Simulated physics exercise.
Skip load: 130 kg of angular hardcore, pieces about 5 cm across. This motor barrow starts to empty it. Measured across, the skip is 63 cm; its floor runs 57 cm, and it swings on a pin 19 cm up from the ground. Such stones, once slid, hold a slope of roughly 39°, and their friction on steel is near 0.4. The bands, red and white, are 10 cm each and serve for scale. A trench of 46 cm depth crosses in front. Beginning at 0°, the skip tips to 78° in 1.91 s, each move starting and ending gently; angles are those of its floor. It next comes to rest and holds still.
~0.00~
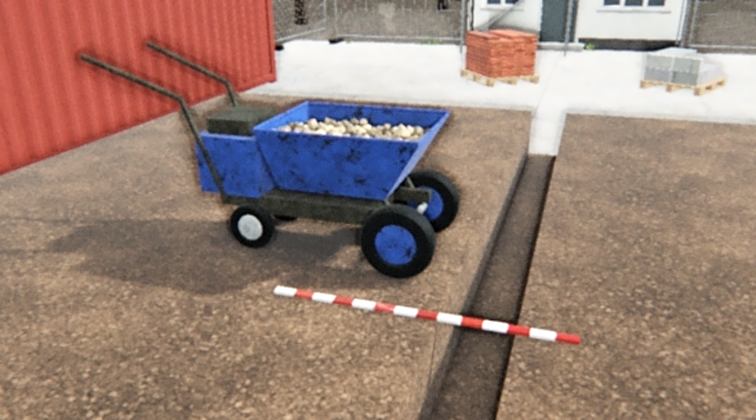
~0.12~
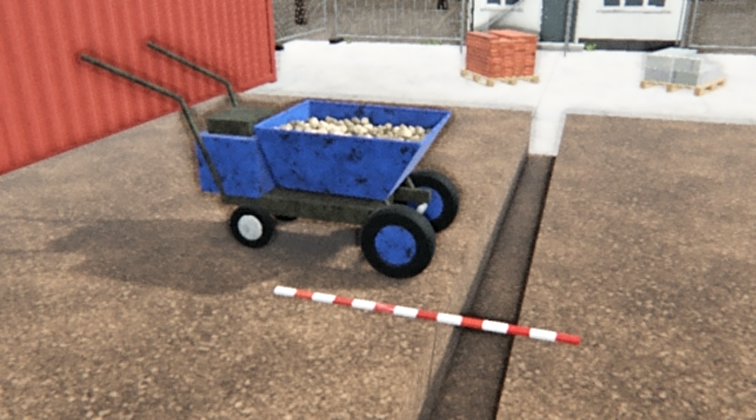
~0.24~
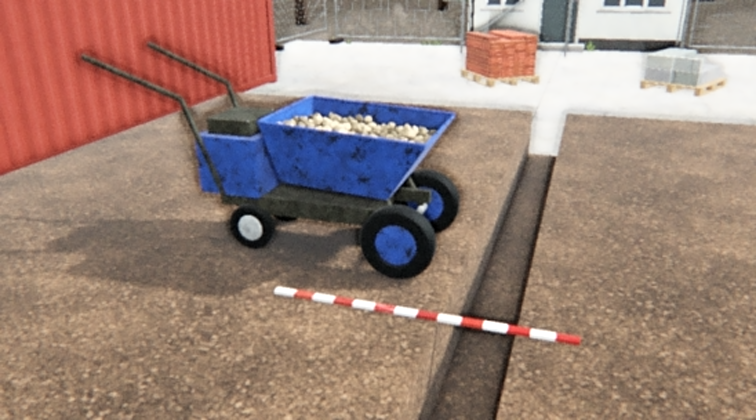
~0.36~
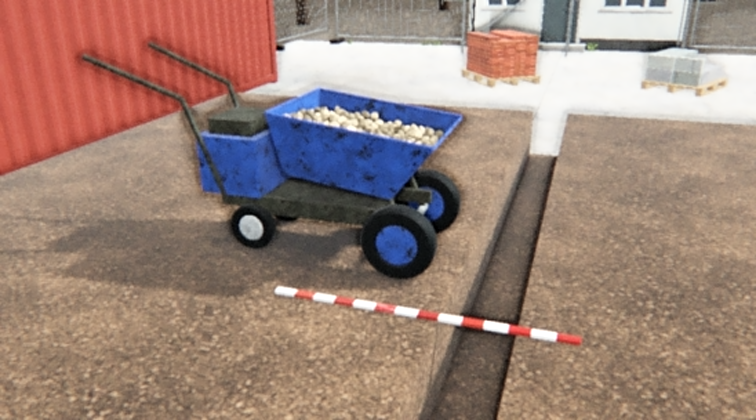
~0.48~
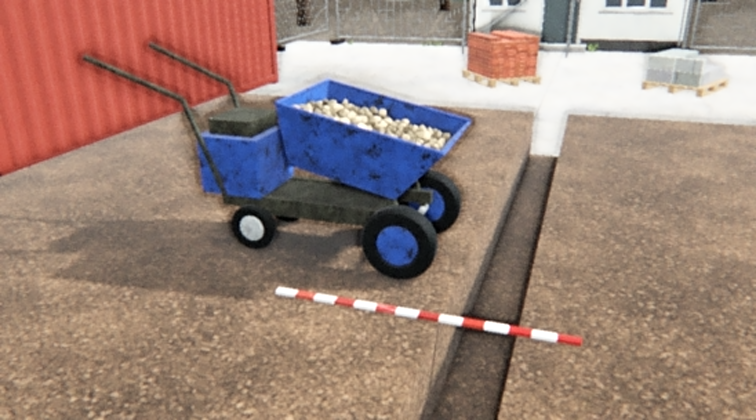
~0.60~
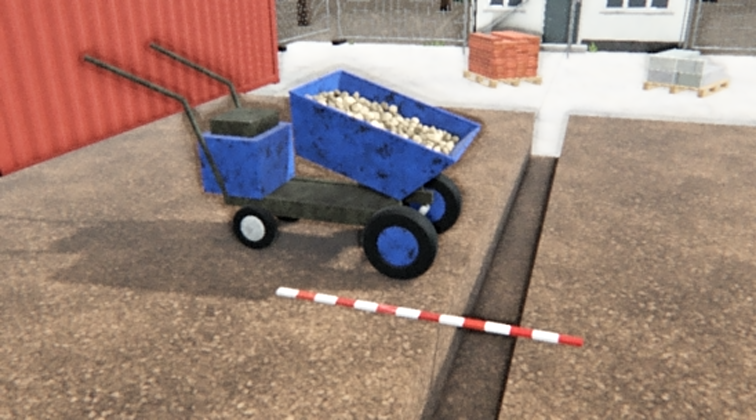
Blue skip full of pale stones on a parked motor barrow slowly tilting forward to the right, its rear end rising.
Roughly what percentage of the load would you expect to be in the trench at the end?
I'd expect around 54 per cent.
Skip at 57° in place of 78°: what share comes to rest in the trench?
Close to 5 per cent then.
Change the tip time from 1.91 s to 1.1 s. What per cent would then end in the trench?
Roughly 45 per cent would.
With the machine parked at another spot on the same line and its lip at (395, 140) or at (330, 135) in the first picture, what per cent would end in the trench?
First place roughly 75%, second roughly 65%.
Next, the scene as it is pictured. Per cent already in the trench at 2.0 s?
I'd say near 5 per cent at that time.
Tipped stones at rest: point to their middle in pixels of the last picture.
The stones end up centred near (522, 322).
After 1.4 s the floor is at 66°; 100 % in the skip; the foremost stones are at (512, 219).
After 2.0 s the floor is at 78°; 72 % in the skip, 6 % in the trench, 22 % past the trench; the foremost stones are at (623, 273).
After 2.4 s the floor is at 78°; 45 % in the skip, 15 % in the trench, 39 % past the trench; the foremost stones are at (664, 285).
After 4.3 s the floor is at 78°; 8 % in the skip, 54 % in the trench, 38 % past the trench; the foremost stones are at (676, 282).
